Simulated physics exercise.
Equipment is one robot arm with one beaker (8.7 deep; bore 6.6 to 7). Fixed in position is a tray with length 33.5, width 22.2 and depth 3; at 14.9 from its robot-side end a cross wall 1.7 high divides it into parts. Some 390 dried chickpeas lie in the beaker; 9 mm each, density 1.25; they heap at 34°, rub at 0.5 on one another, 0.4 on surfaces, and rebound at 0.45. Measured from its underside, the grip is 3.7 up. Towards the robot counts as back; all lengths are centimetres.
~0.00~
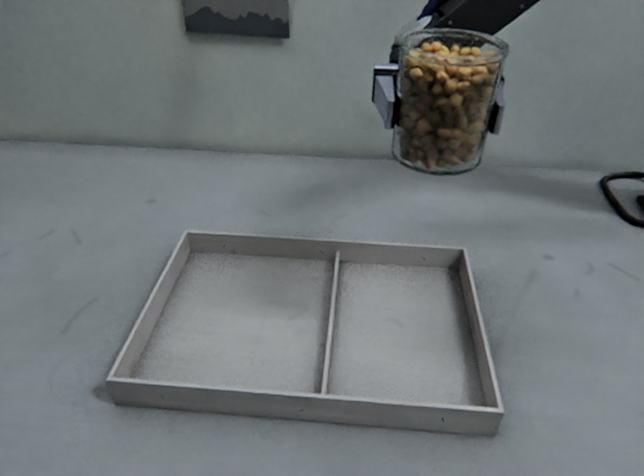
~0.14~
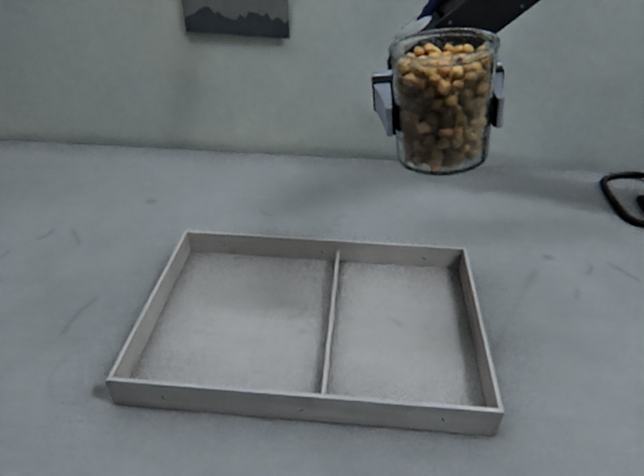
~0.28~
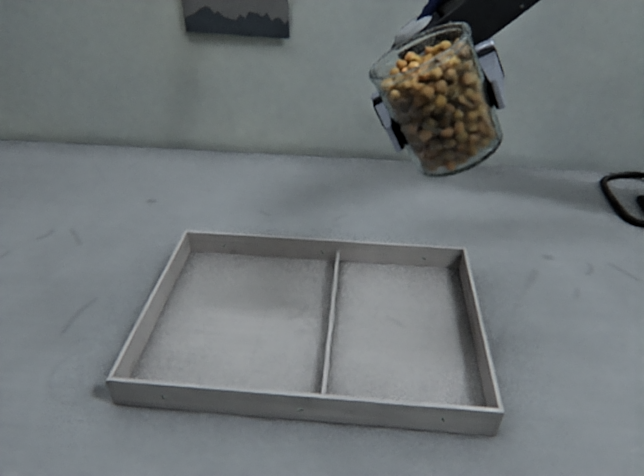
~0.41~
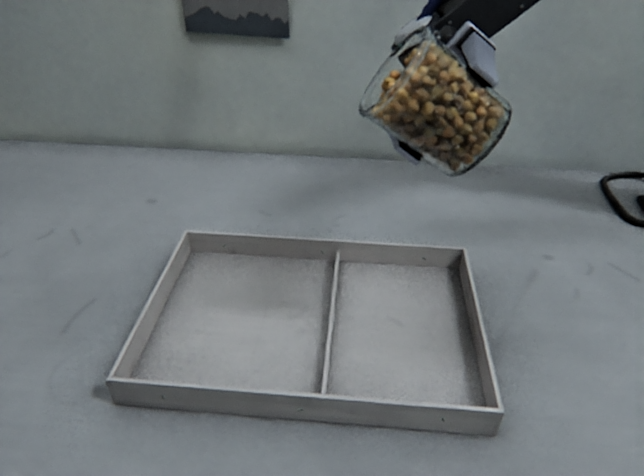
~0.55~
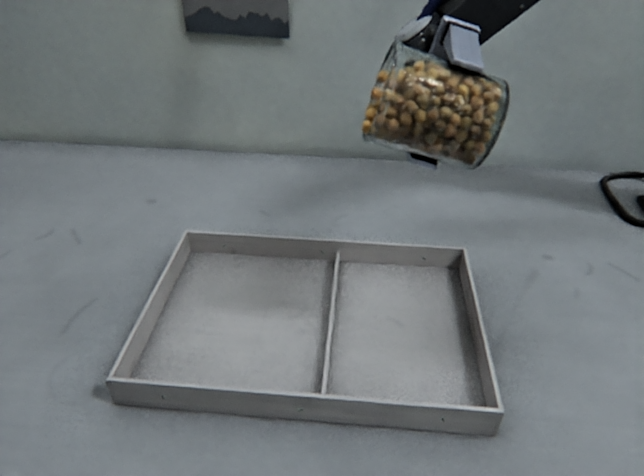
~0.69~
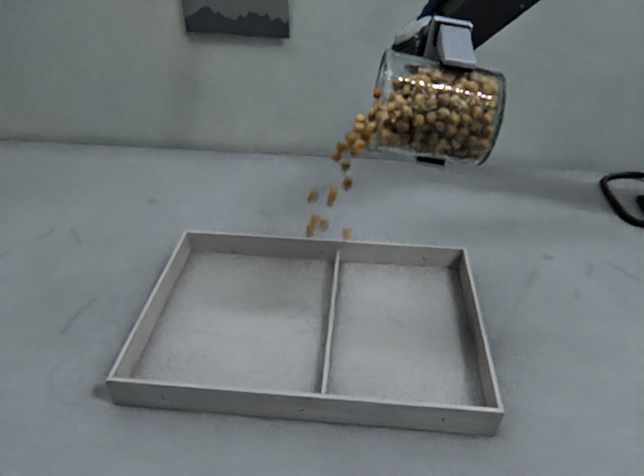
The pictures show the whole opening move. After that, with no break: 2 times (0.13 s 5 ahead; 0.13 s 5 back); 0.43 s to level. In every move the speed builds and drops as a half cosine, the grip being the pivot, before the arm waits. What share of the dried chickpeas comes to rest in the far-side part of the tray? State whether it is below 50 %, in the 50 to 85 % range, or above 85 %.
It is in the 50 to 85 % range.
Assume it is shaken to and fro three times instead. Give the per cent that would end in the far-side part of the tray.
Roughly 75 in a hundred.
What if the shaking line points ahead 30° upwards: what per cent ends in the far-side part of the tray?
It comes to around 85 percent.
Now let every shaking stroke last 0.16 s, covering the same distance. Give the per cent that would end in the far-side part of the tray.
That would give around 60 per cent.
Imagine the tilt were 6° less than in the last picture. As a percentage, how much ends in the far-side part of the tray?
Close to 60 in a hundred, I'd say.
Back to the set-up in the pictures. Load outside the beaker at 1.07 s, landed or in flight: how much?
Some 60 per cent.
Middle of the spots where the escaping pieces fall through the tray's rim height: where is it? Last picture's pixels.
Estimated centre around (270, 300) in pixels.
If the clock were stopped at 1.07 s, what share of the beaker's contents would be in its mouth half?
Roughly 40 per cent.
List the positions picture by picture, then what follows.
In the first frame, beaker middle at (444, 104), level; upper third of the load around (448, 75), from x 405 to 495, top at y 50; 390 in the beaker.
In the second frame, beaker middle at (443, 104), tilted 8° forward; upper third of the load around (445, 74), from x 400 to 485, top at y 50.
In the third frame, beaker middle at (439, 105), tilted 29° forward; upper third of the load around (439, 77), from x 385 to 490, top at y 45.
In the fourth frame, beaker middle at (436, 107), tilted 54° forward; upper third of the load around (434, 84), from x 375 to 495, top at y 45.
In the fifth frame, beaker middle at (435, 110), tilted 75° forward; upper third of the load around (436, 88), from x 370 to 495, top at y 65.
In the sixth frame, beaker middle at (434, 111), tilted 83° forward; upper third of the load around (445, 93), from x 310 to 490, top at y 70; 376 in the beaker, 14 in flight or on a rim.
By 1.07 s, tilted 83° forward, highest piece 25 above the table; 199 in the far-side part, 147 in the beaker, 10 in the robot-side part, 1 on the table or floor, 33 in flight or on a rim.
By 1.45 s, tilted 34° forward, highest piece 27 above the table; 275 in the far-side part, 69 in the beaker, 39 in the robot-side part, 5 on the table or floor, 2 in flight or on a rim.
By 1.84 s, level, highest piece 25 above the table; 276 in the far-side part, 69 in the beaker, 40 in the robot-side part, 5 on the table or floor.
By 2.89 s, level, highest piece 25 above the table; 276 in the far-side part, 69 in the beaker, 40 in the robot-side part, 5 on the table or floor.
Final count, 276 in the far-side part, 69 in the beaker, 40 in the robot-side part, 5 on the table or floor. That is 71 % in the far-side part of the tray.
